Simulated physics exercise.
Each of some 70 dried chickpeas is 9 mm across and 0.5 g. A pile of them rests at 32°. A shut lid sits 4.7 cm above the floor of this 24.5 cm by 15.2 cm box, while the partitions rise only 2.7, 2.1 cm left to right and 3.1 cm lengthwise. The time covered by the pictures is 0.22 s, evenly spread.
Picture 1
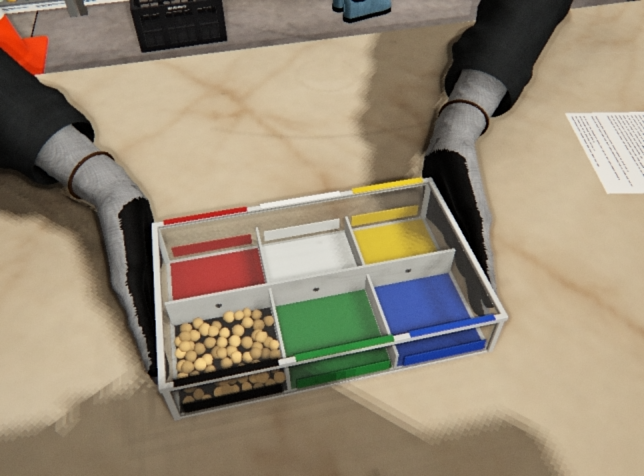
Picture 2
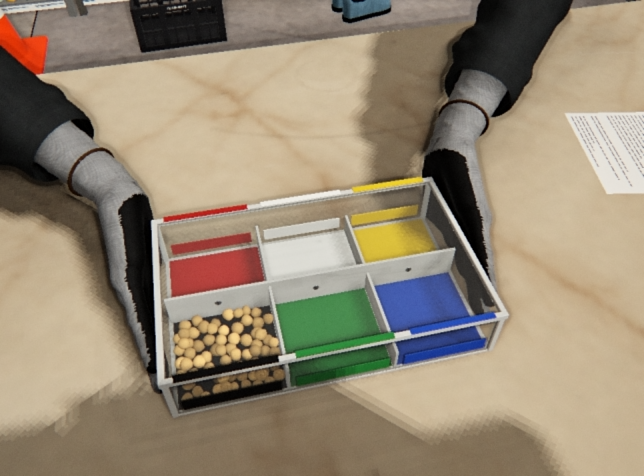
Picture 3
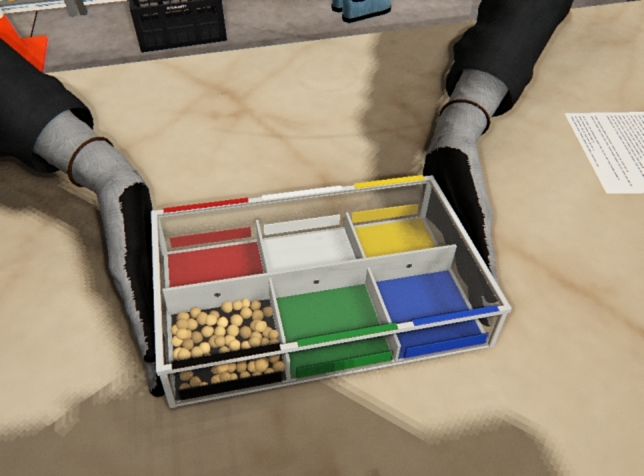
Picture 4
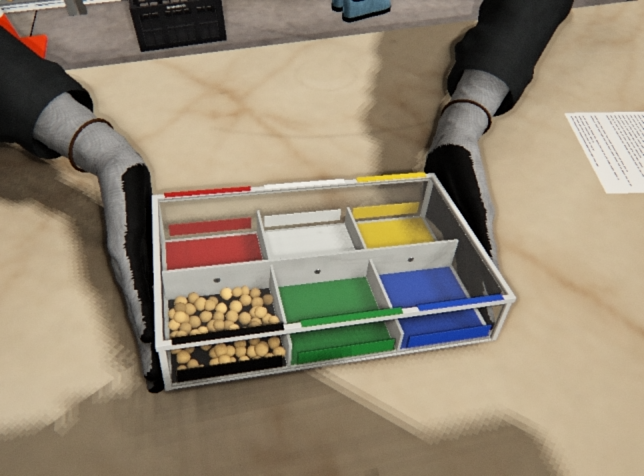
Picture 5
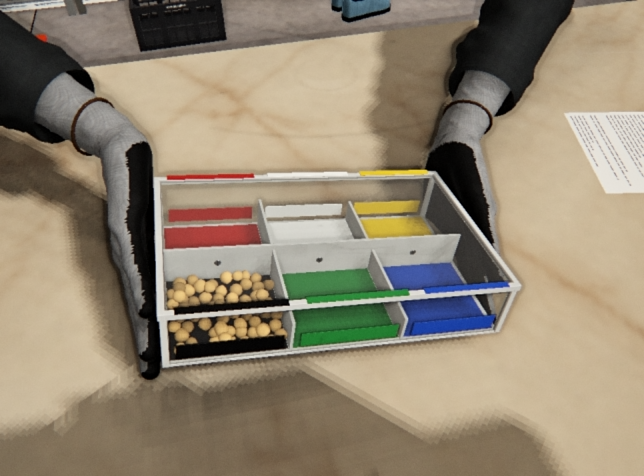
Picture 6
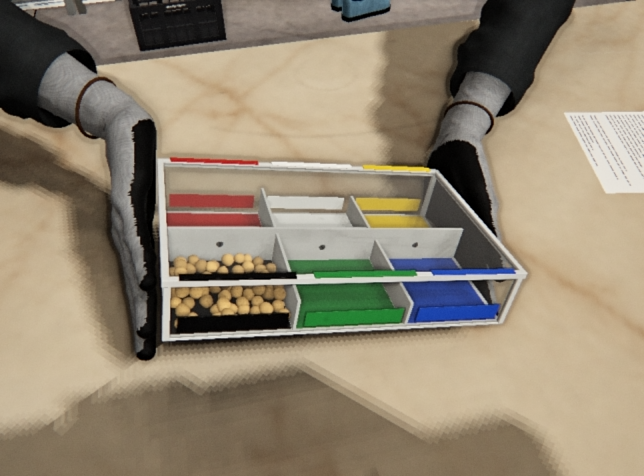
Two gloved hands gradually tilt a clear-lidded, colored compartment box holding chickpeas in one section.
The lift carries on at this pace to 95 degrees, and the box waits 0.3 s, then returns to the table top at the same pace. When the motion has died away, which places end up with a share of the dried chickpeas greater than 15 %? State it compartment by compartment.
Red: Stays behind the line; blue: Stays behind the line; green: Stays behind the line; yellow: Crosses the line; white: Stays behind the line; black: Crosses the line.
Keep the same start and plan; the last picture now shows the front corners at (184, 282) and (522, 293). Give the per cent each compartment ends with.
In per cent, the final split is red 0, blue 20, green 0, yellow 60, white 0, black 20.
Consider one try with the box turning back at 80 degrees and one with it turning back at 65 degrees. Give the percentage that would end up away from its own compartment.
I'd put them near 50 and 5 percent in that order.
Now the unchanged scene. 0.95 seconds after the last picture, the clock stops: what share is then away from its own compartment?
At that instant it's around 40 per cent.
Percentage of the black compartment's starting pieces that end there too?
Around 50 %.
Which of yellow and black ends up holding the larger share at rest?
Result: Black has more.
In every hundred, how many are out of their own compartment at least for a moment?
Close to 50 percent.
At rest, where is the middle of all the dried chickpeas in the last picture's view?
Roughly (268, 307).
Then, 0.95 s after the last picture, tilt 95 degrees; red 5 %, green 5 %, yellow 15 %, white 10 %, black 60 %.
Then, 1.58 s after the last picture, tilt 50 degrees; green 5 %, yellow 40 %, black 55 %.
Then, 2.26 s after the last picture, tilt 0 degrees; green 5 %, yellow 40 %, black 50 %.
In the end, red 0 %, blue 0 %, green 5 %, yellow 40 %, white 0 %, black 50 %.
